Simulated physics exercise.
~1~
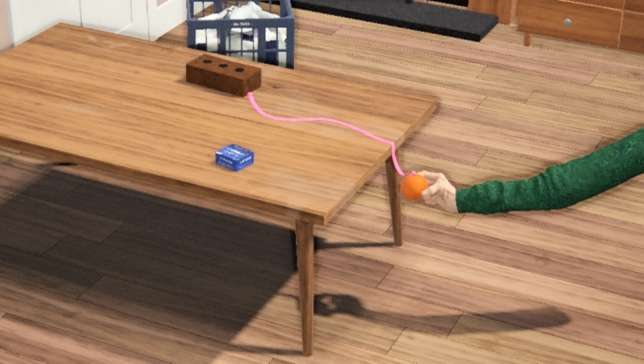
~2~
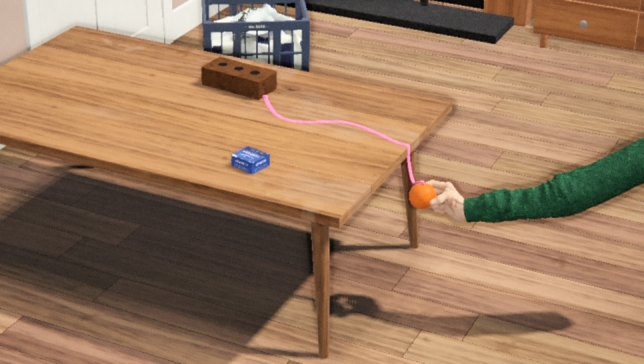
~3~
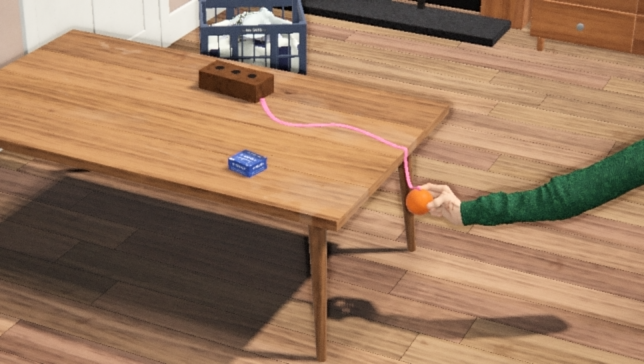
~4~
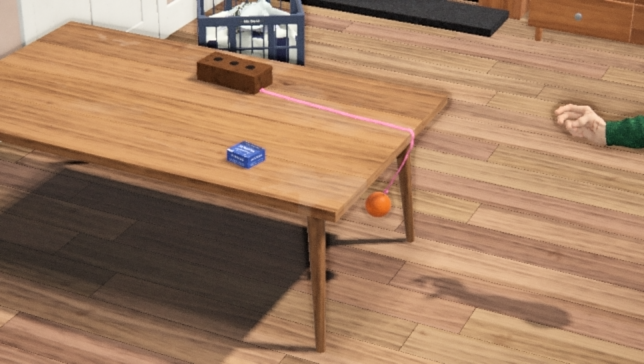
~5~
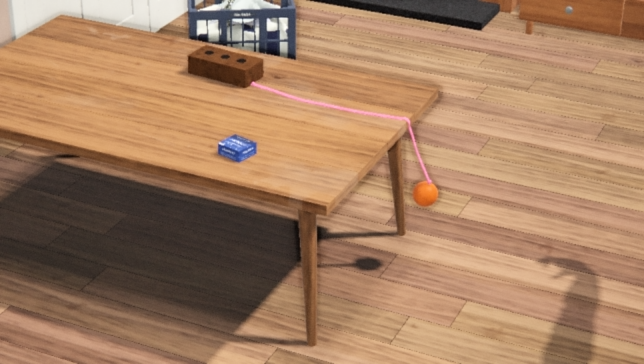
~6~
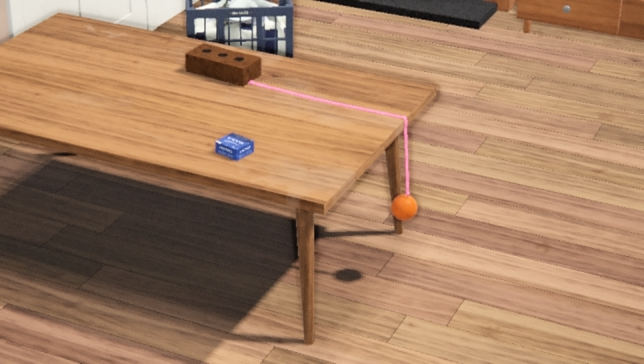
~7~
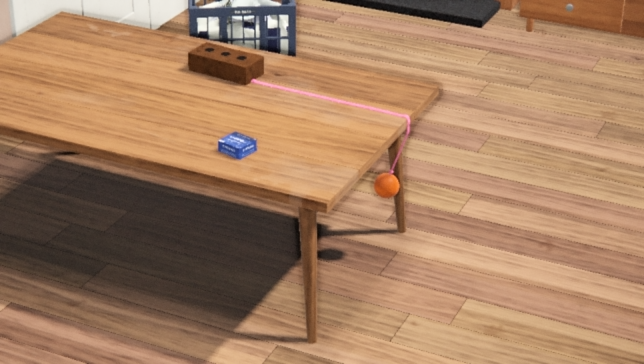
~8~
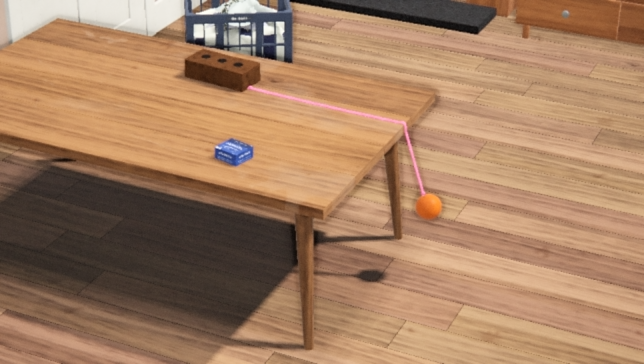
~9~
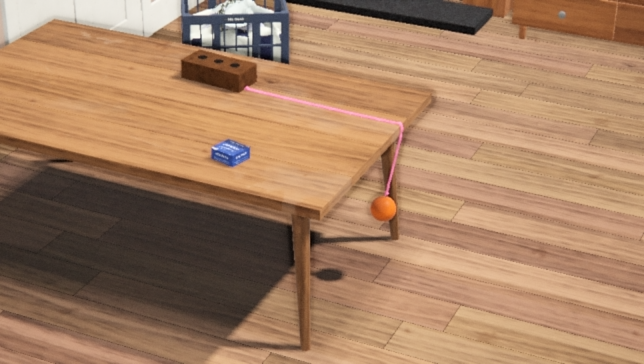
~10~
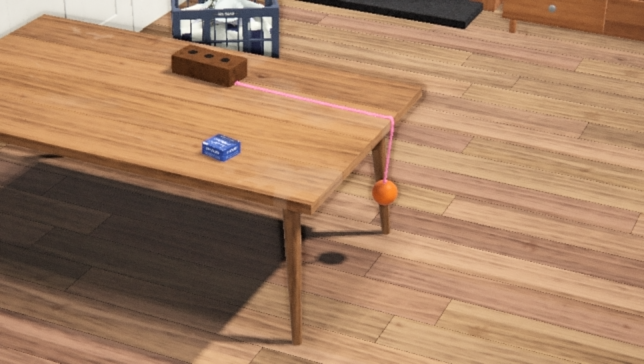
At the start, a hand in a green sleeve holds an orange beside a wooden table, with a slack pink ribbon running from it over the table edge to a brown brick. A small blue box sits nearby on the tabletop. The hand lets go and draws back to the right, and the orange drops a little and swings left beneath the edge as the ribbon pulls straight. It then swings back and forth, right and left, while the brick stays put. At the end, the orange still hangs in the air from the ribbon, and the blue box remains on the table.
